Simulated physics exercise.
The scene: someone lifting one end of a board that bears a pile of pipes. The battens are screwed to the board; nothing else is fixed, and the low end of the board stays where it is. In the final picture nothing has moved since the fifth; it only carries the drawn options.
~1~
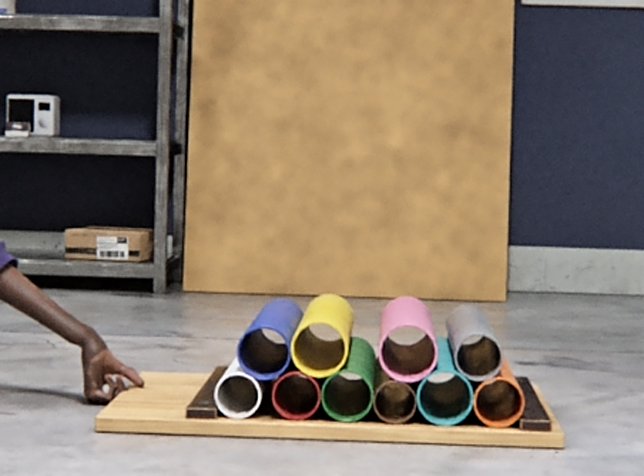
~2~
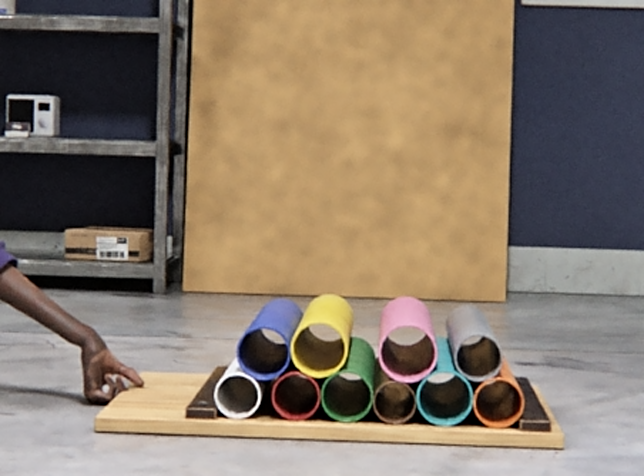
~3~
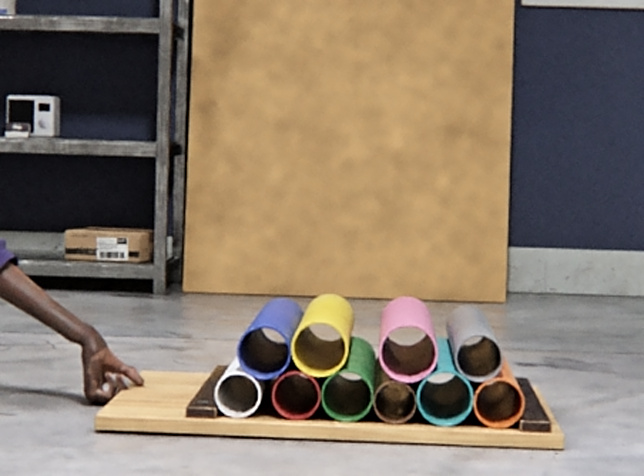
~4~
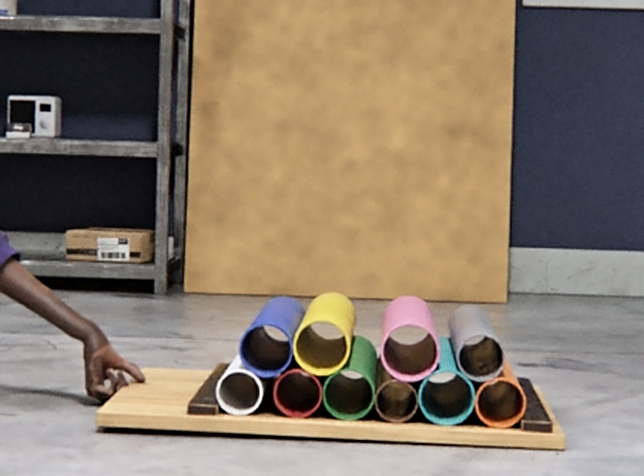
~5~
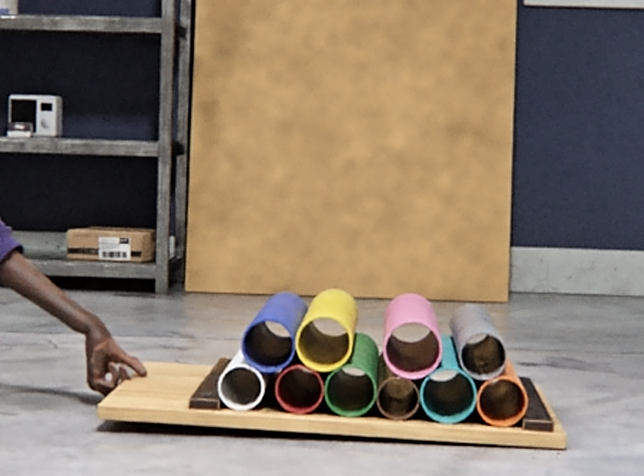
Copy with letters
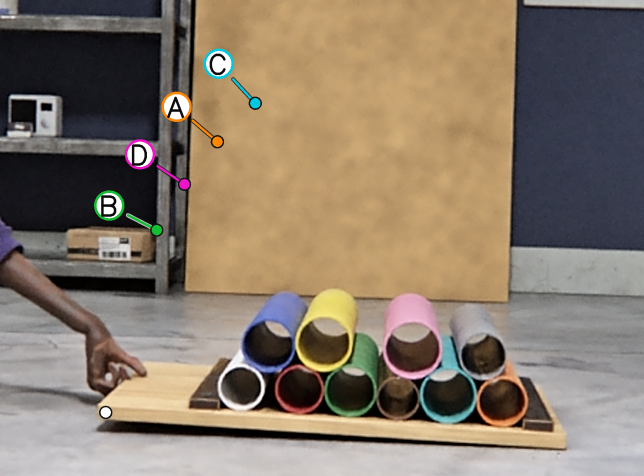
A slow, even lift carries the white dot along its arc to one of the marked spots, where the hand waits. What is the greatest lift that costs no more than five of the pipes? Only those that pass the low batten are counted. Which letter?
It can be raised to B.
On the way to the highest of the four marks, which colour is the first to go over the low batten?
The grey one.
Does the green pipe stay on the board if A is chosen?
No, with A.
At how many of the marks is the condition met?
The number is one.
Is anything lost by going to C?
Yes.
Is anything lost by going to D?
At D: Yes.
On the marked copy, A at (217, 142); B at (157, 230); C at (255, 104); D at (184, 184); the white dot at (106, 413).
Taking B. A third of the way, board at 16°.
Two thirds of the way, board at 25°.
When it is over, board at 25°, one over the low batten (grey).
As for the rest, A ten over the low batten; C ten over the low batten; D ten over the low batten.
